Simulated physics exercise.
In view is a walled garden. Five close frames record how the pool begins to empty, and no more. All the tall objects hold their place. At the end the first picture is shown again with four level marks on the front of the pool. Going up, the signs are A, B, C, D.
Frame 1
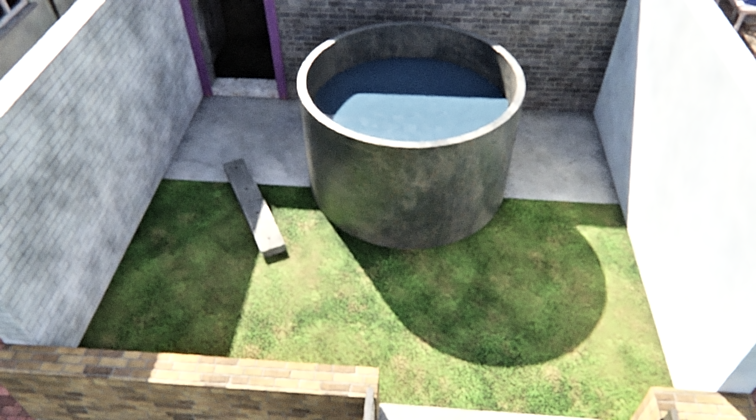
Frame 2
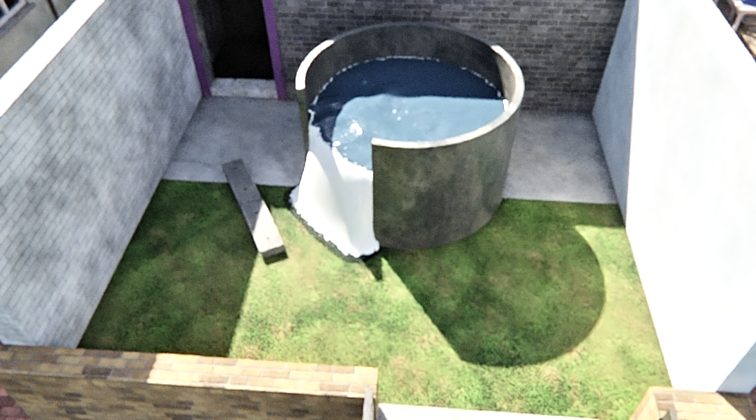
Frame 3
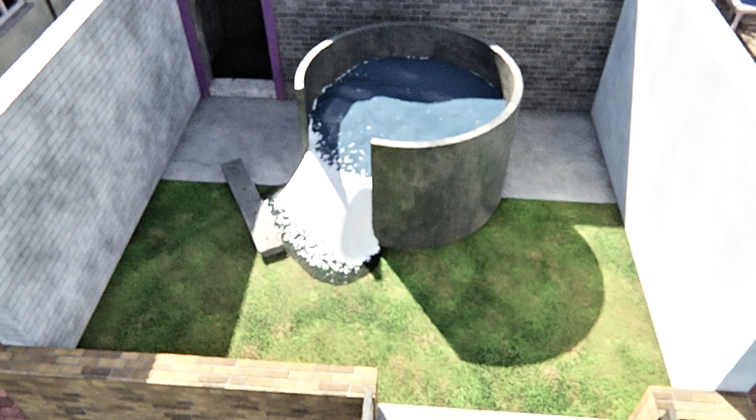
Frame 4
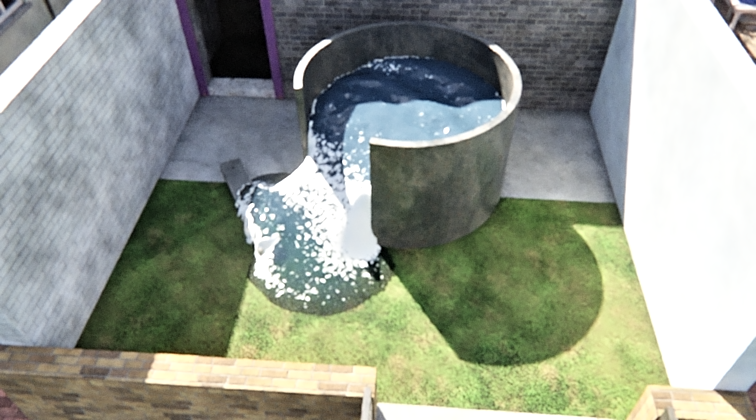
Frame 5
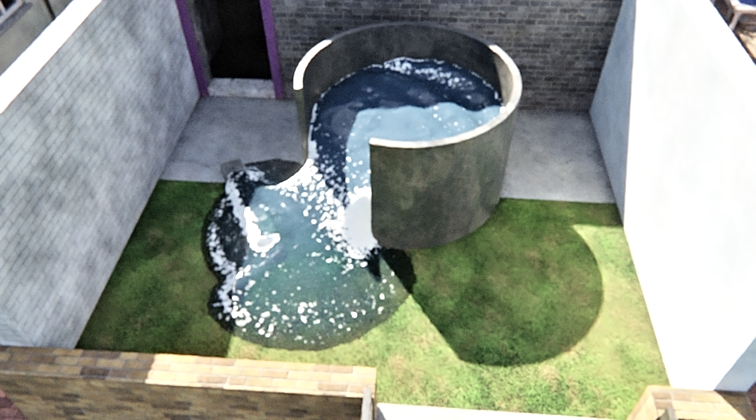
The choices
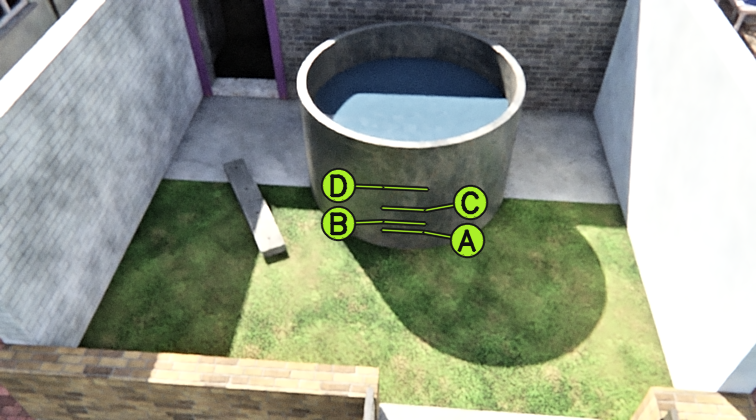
We see a round pool of still water in a walled garden with a purple doorway; its front left side opens, and white, foaming water pours out, spreading across the grass and over a plank lying there.
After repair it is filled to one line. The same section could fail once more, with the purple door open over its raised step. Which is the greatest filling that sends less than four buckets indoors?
C will do.
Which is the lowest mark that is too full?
D.
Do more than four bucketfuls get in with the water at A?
No, not at all.
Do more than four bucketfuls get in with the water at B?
No.
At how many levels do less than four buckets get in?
Three of the four.
In lime, A at (403, 231); B at (403, 222); C at (404, 209); D at (404, 188); from the bottom up A, B, C, D.
If A is chosen, nothing gets over.
If B is chosen, nothing gets over.
If C is chosen, a bucket or two gets in.
If D is chosen, about 12 bucketfuls get in.
